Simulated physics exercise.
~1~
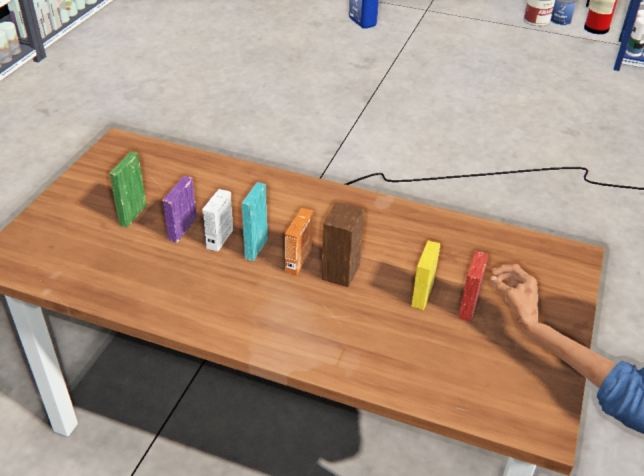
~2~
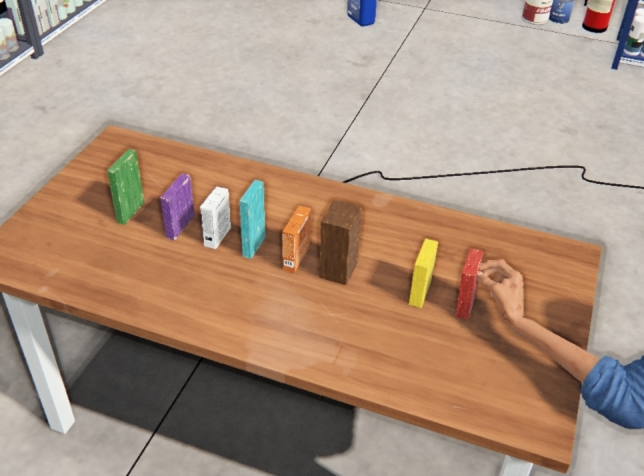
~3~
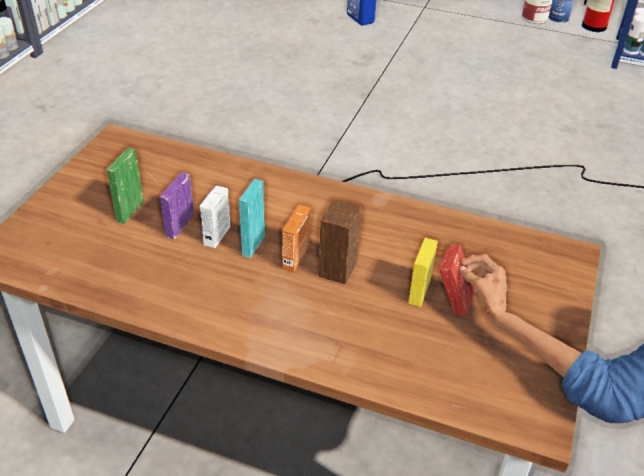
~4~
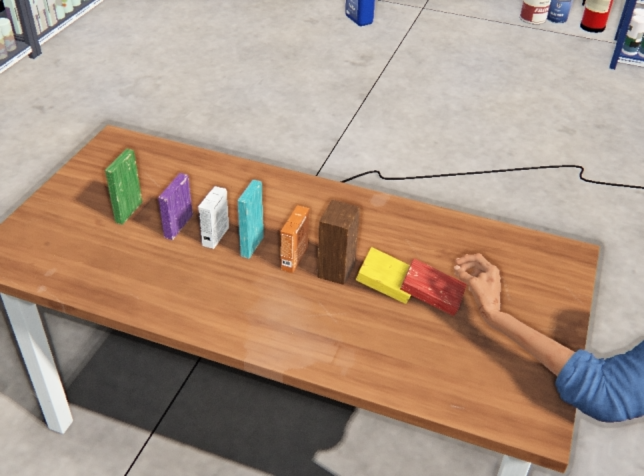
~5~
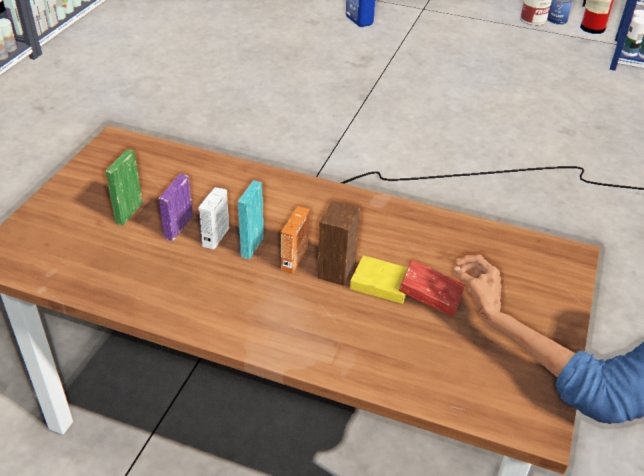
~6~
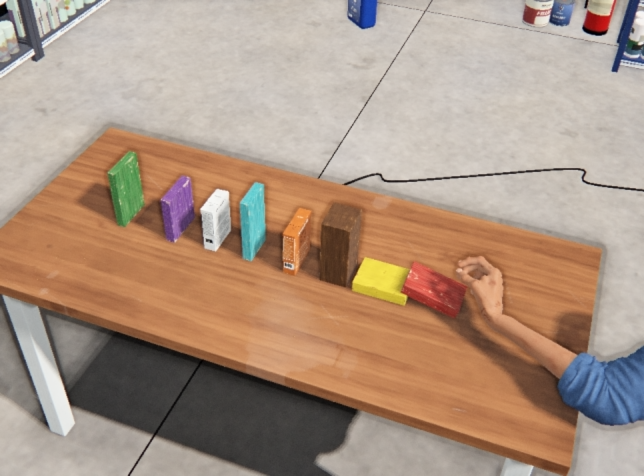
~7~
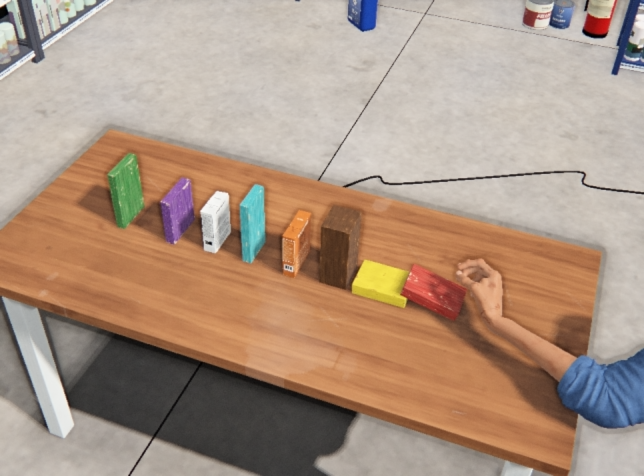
On a wooden table, a hand nudged the red block at the right end of a row, and it toppled left, knocking the yellow block flat beside a dark brown block, which stayed standing along with the rest of the row.
